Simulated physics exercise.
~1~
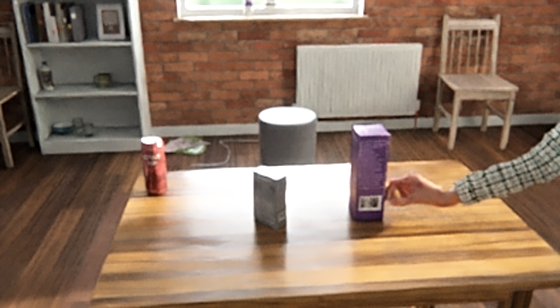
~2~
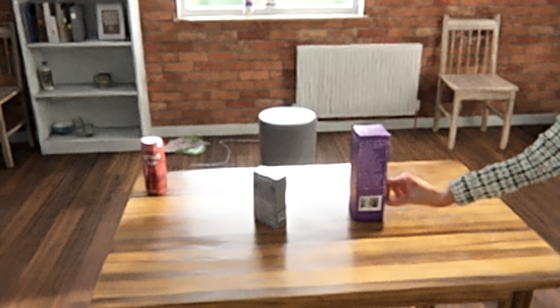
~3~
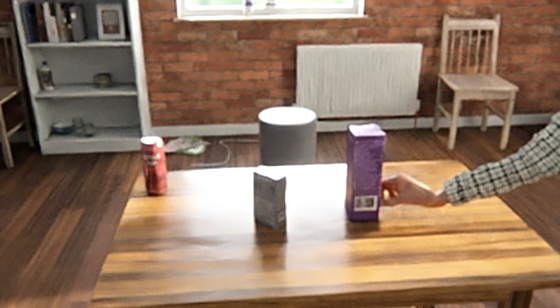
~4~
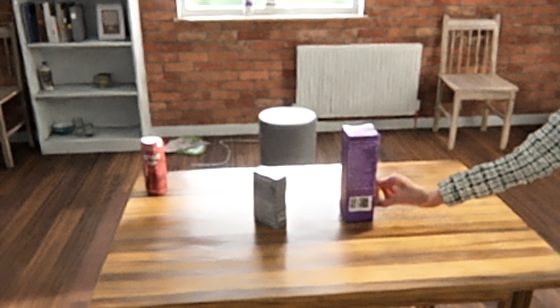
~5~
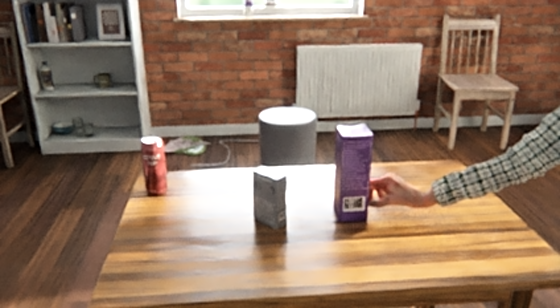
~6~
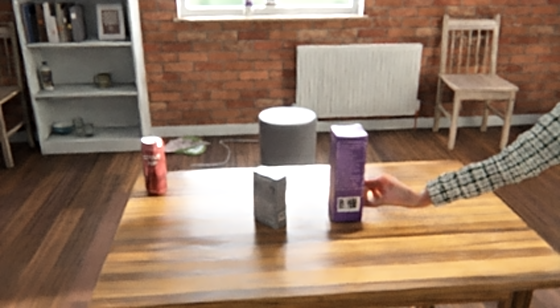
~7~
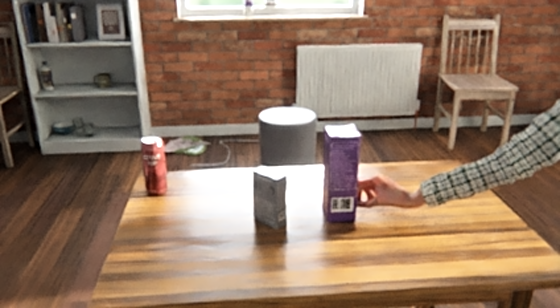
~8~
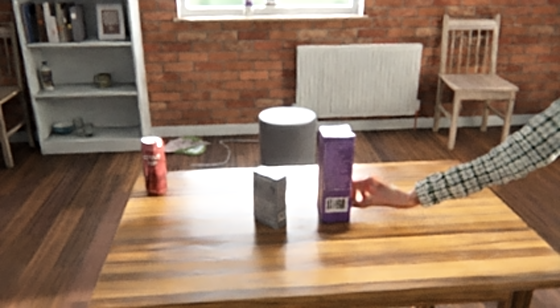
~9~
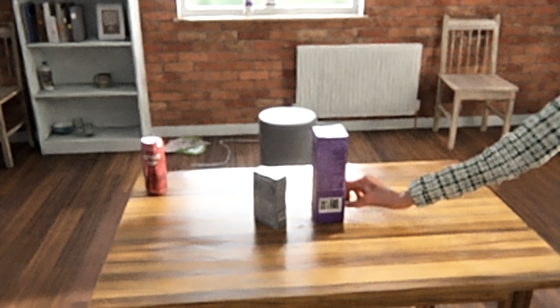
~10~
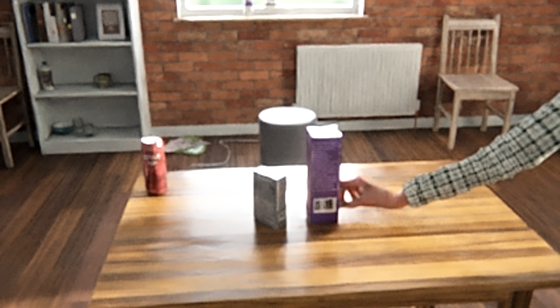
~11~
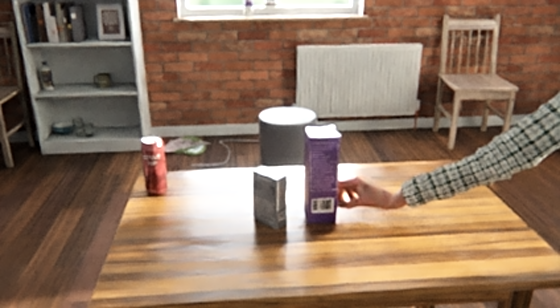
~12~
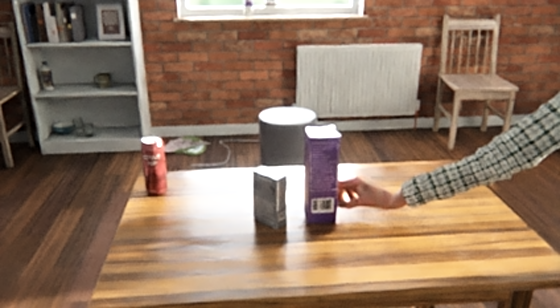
In a brick-walled room, a hand reaching in from the right pushes a tall purple carton steadily left across a wooden table toward a small grey packet. The carton stops beside the packet, still upright, while the packet and a red can stay put.
